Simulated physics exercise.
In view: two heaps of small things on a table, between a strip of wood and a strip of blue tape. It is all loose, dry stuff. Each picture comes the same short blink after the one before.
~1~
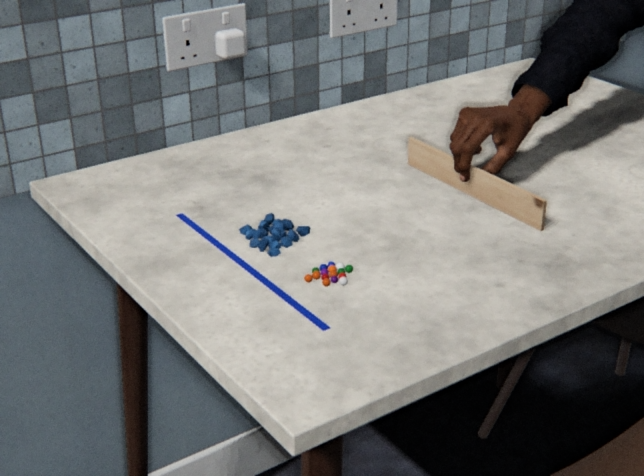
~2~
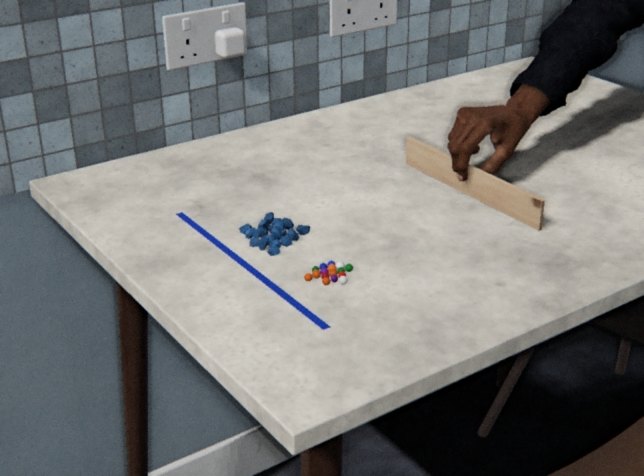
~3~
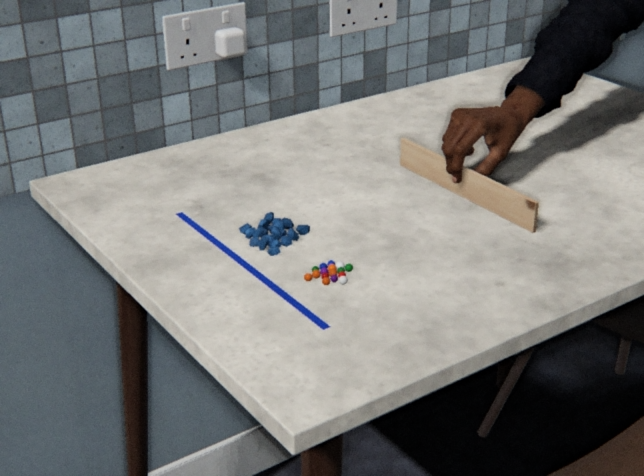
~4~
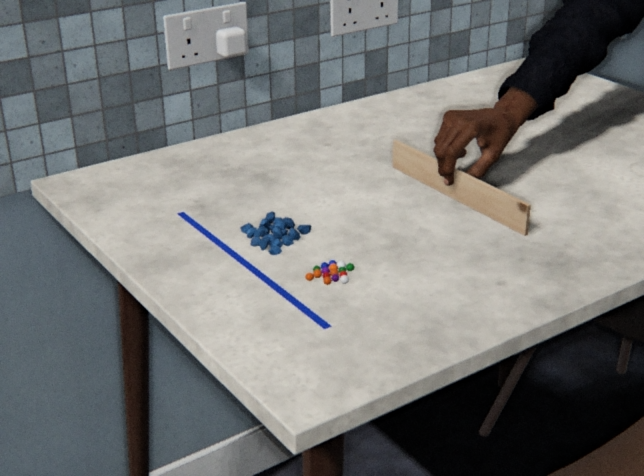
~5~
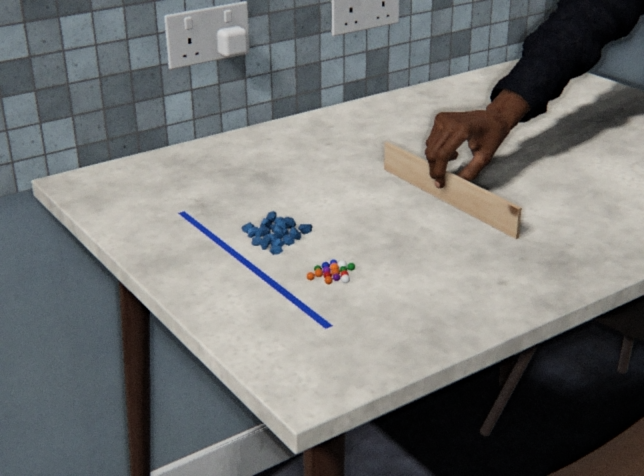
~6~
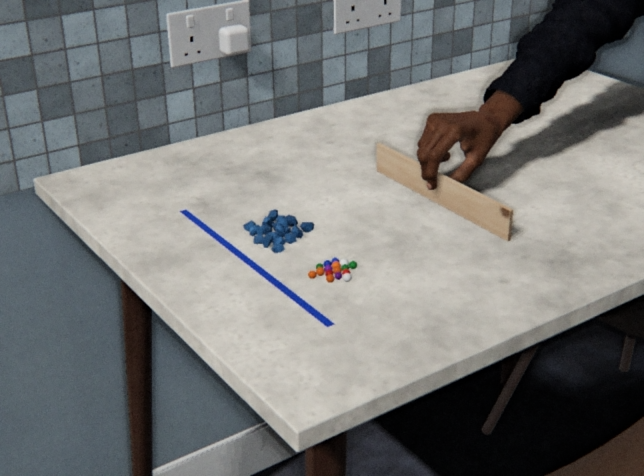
In the video, a hand holding a strip of wood upright on a table slides it a short way left toward a cluster of blue stones and a cluster of small multicoloured beads, which stay still beside a strip of blue tape.
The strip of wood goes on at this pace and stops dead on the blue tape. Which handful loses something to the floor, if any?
Near handful: It sends some to the floor. Far handful: It keeps clear of the drop.
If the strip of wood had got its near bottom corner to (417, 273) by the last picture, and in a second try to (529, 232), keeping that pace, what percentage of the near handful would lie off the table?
The first gives 100 %, the second 0 %.
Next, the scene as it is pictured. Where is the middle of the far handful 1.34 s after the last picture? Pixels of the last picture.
Near (209, 255).
Then, 0.52 s on from there, strip of wood still moving, near (346, 204); near handful all on the table, its front near (312, 275); far handful all on the table, its front near (258, 240).
Then, 1.06 s on from there, strip of wood stopped at the blue tape; near handful all on the table, its front near (248, 297); far handful all on the table, its front near (194, 262).
Then, 1.34 s on from there, strip of wood stopped at the blue tape; near handful all on the table, its front near (227, 324); far handful all on the table, its front near (181, 253).
In the end, strip of wood stopped at the blue tape; near handful near half over the edge; far handful all on the table, its front near (181, 253).
